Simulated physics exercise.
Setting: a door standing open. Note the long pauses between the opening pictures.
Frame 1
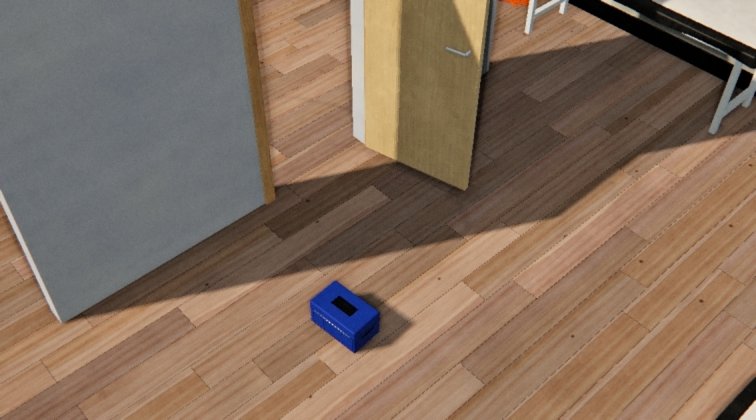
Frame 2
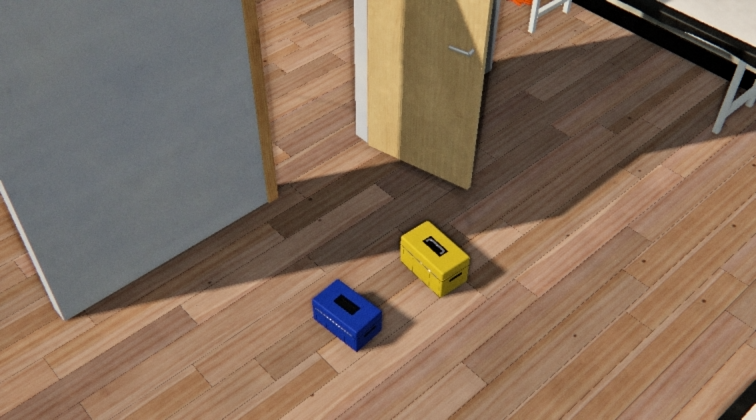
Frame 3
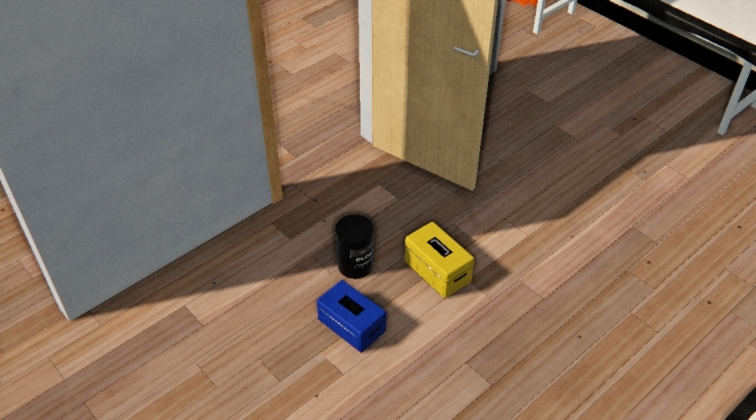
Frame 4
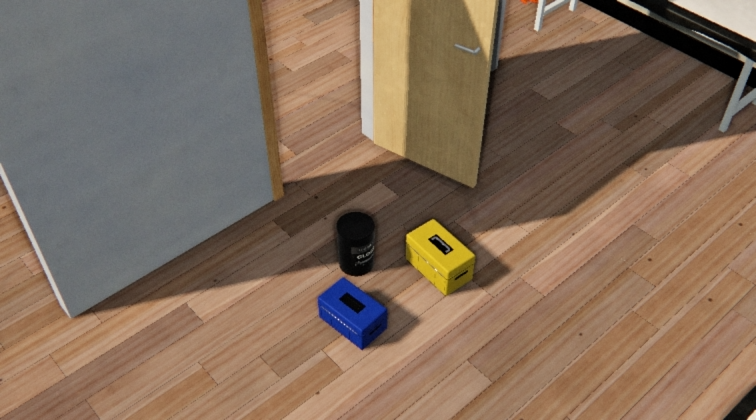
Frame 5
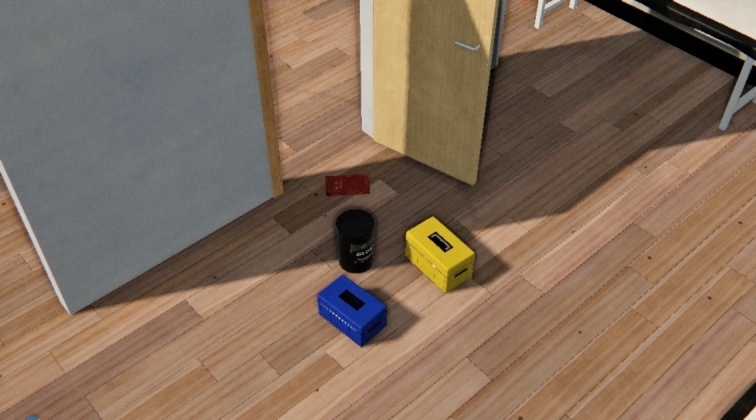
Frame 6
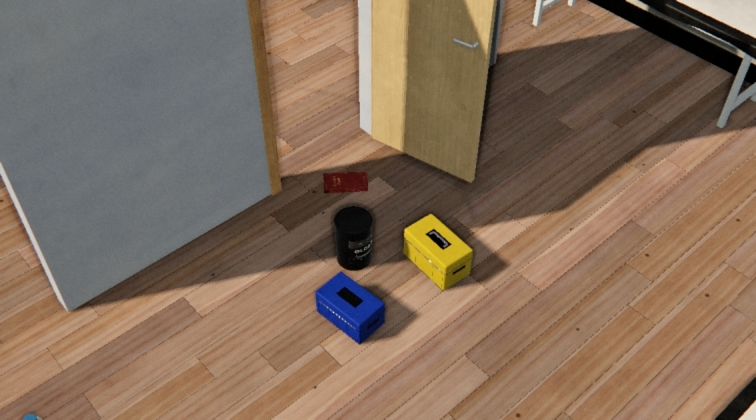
A yellow toolbox appears beside a blue one on the wooden floor near a wide-open door, followed by a black pail and then a flat red book behind them; otherwise the door and objects show no clear movement.
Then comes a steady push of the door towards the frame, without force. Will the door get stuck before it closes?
No, it closes.
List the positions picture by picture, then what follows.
The first picture shows door wide open and still.
The second picture shows door wide open and still; blue toolbox (347, 315); yellow toolbox (434, 259).
The third picture shows door wide open and still; black pail (355, 247); blue toolbox (352, 316).
The fourth picture shows door wide open and still; yellow toolbox (440, 257); black pail (356, 245).
The fifth picture shows door wide open and still; blue toolbox (352, 310); yellow toolbox (439, 255).
The sixth picture shows door wide open and still; red book (346, 182); black pail (354, 239).
Then, 0.90 s on from there, open by 76°.
Then, 1.60 s on from there, open by 38°; red book shifted a little near (335, 180).
Then, 1.90 s on from there, open by 23°; red book shifted about its own width near (317, 173).
Then, 2.20 s on from there, open by 8°; red book shifted about its own width near (303, 164).
In the end, open by 0°; moved from the start, red book; the other 3 unmoved. At the end, from the last picture's camera, red book near (294, 157).
